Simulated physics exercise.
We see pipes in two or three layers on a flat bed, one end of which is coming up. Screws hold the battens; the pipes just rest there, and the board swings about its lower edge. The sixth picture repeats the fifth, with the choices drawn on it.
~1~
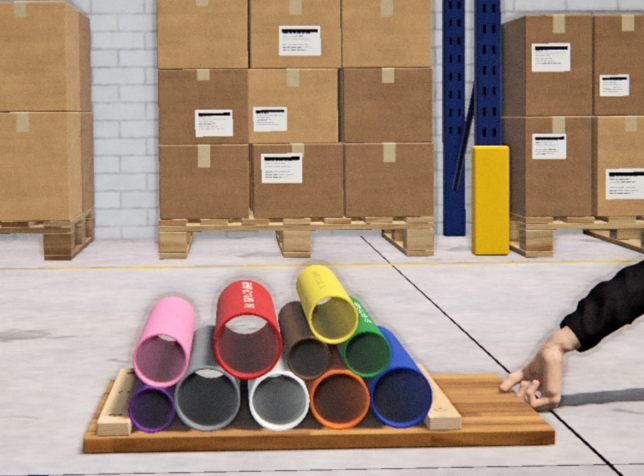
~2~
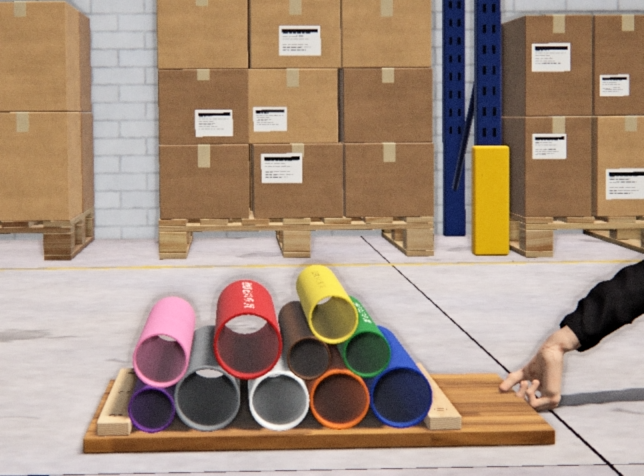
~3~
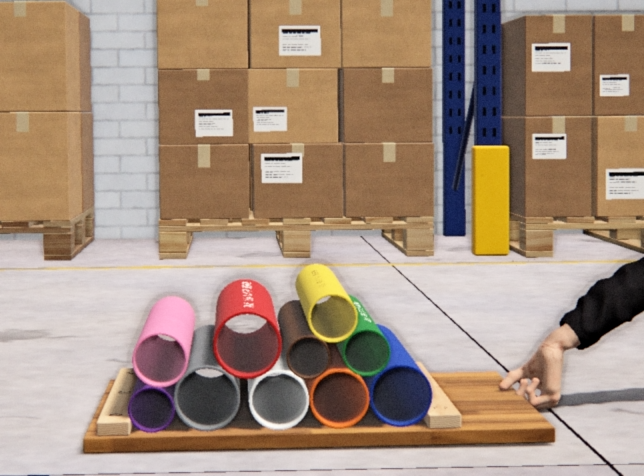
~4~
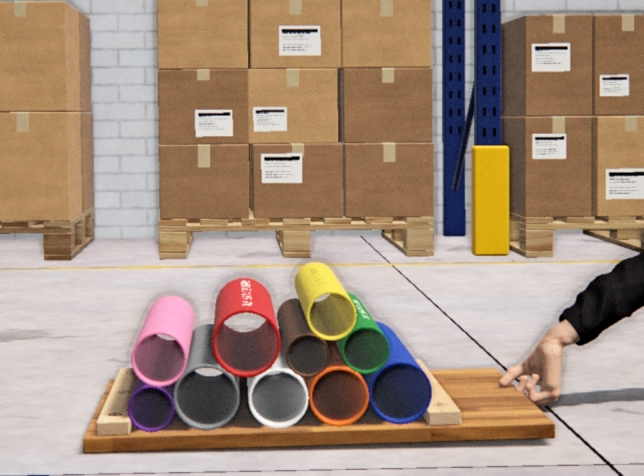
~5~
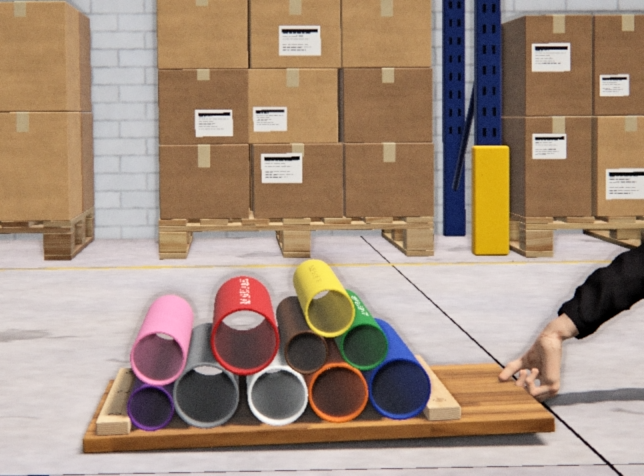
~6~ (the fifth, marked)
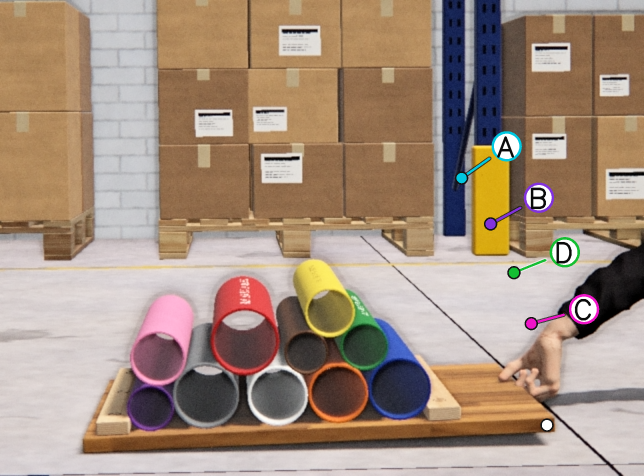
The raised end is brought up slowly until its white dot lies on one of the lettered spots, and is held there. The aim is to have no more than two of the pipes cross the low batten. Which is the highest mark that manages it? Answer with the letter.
Mark B is as high as it can go.
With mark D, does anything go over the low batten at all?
Yes, at D.
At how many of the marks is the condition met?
Three of the four.
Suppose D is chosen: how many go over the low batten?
At D the number is one.
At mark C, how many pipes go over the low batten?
At C the number is one.
On the marked copy, A at (462, 178); B at (491, 224); C at (532, 323); D at (514, 273); the white dot at (547, 425).
Following B. Soon after the start, board at 16°.
Later, board at 28°.
In the end, board at 28°, one over the low batten (pink).
As for the rest, A five over the low batten; C one over the low batten (pink); D one over the low batten (pink).
